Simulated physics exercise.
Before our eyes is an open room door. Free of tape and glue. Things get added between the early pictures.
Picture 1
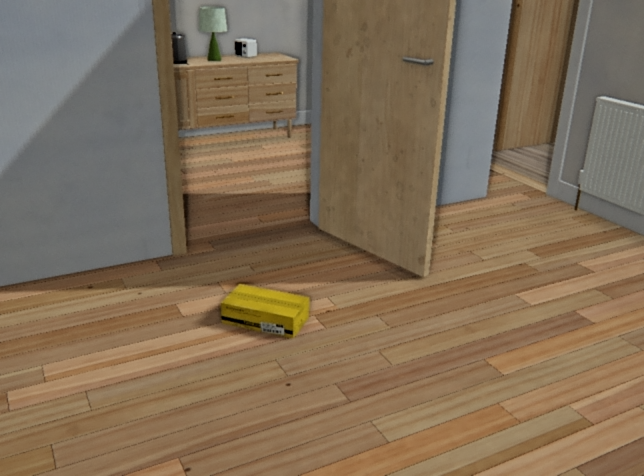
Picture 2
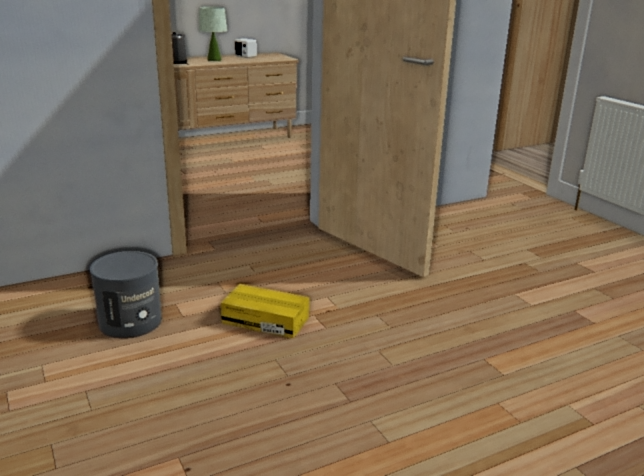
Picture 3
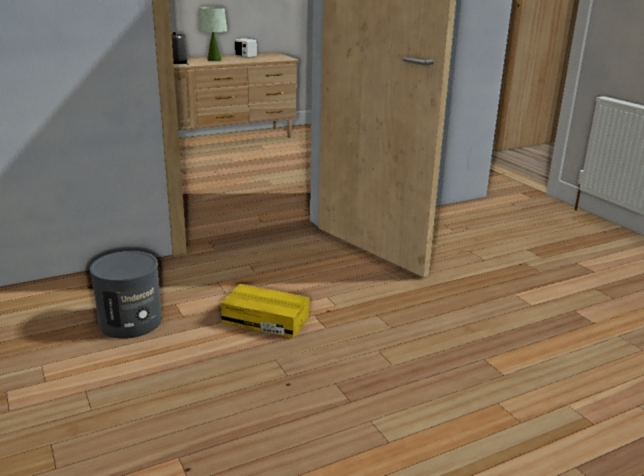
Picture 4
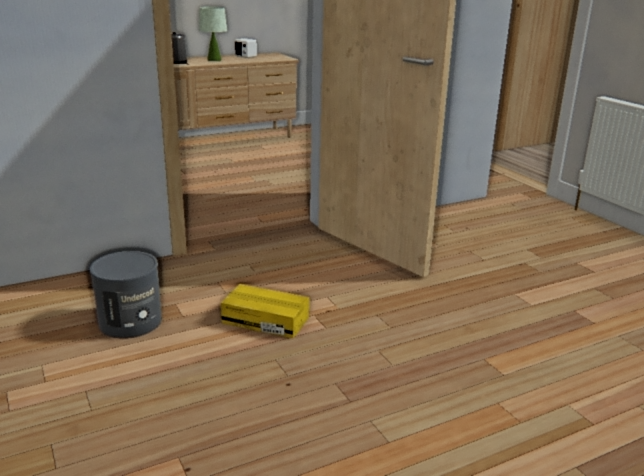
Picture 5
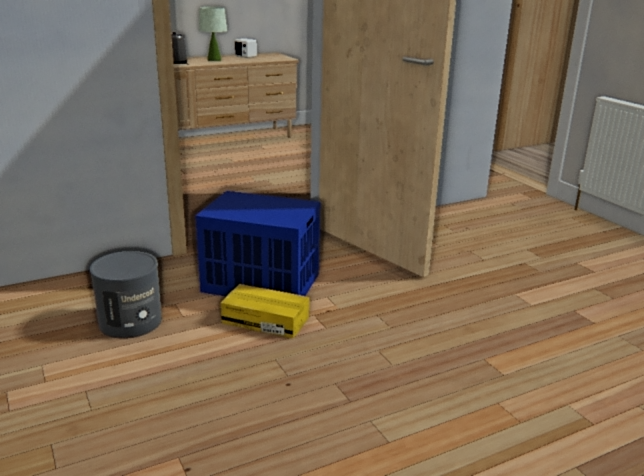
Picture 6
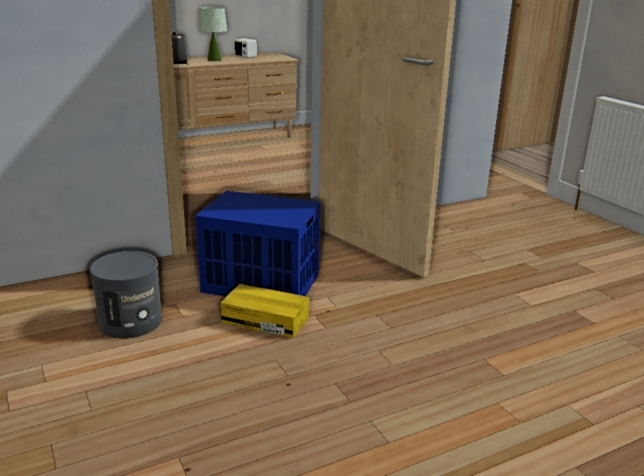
In this clip, a door stands wide open and still, with a yellow parcel on the wooden floor. A grey pail appears to the left of the parcel, then a blue chest appears behind it; nothing else moves.
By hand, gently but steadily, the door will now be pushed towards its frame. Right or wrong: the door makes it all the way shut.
Wrong.
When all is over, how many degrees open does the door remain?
The door ends up some 60° open.
Then, 0.70 s later than the last frame, door 88° open.
Then, 1.10 s later than the last frame, door 68° open.
When it is over, door 61° open; all 3 as before. End places, in pixels of the last picture, blue chest near (255, 247).
